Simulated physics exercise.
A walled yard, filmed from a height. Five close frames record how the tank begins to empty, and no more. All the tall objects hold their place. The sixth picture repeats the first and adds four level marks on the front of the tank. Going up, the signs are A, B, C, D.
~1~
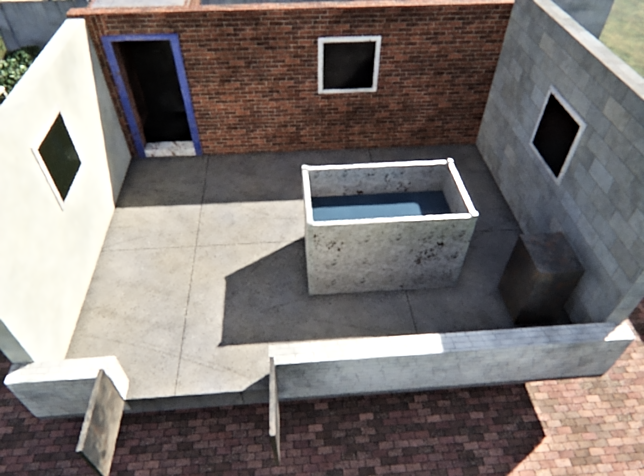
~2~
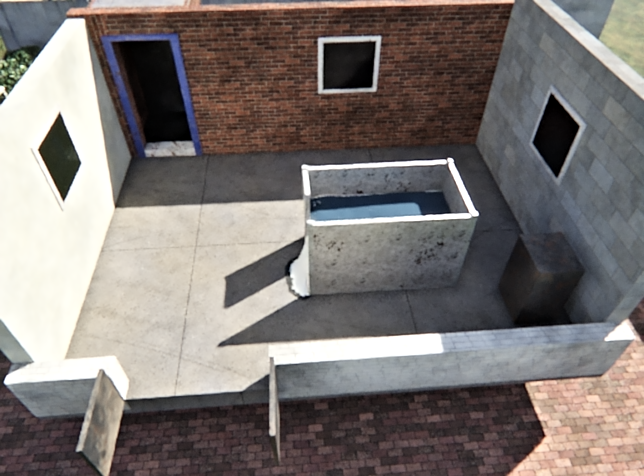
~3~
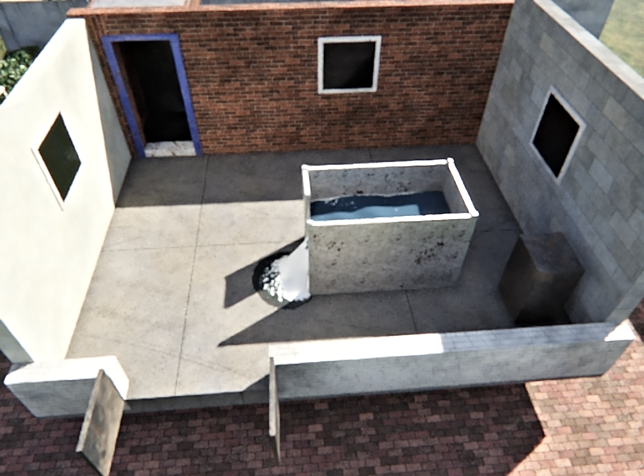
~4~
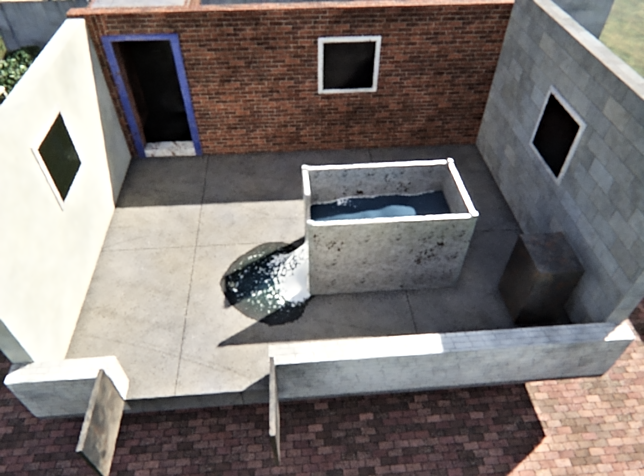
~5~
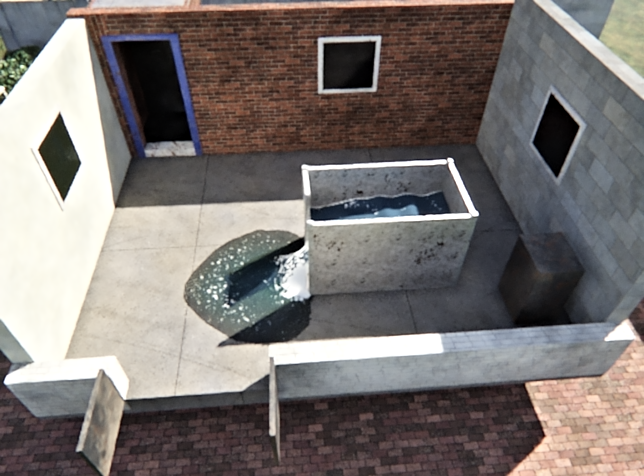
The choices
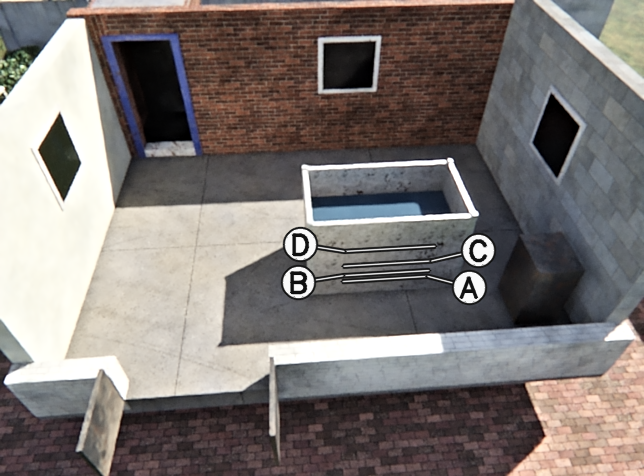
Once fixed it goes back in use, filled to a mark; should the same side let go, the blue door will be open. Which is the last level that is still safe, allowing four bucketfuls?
I would pick line D.
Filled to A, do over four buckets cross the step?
No, that is safe.
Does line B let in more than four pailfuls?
No.
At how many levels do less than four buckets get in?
All of the four.
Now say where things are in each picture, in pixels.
Water in the tank at rest, its middle at (382, 217); foot of the blue doorway at (171, 156); open gate at (192, 348).
Water covers 1 % of the ground and shows as far out as (299, 260).
Water covers 2 % of the ground and shows as far out as (258, 279).
Water covers 5 % of the ground and shows as far out as (227, 287).
Water covers 9 % of the ground and shows as far out as (191, 296).
On the marked copy, A at (385, 278); B at (386, 273); C at (387, 263); D at (389, 248); from the bottom up A, B, C, D.
For line A, nothing gets over.
For line B, nothing gets over.
For line C, nothing gets over.
For line D, a splash gets over, under a bucket.
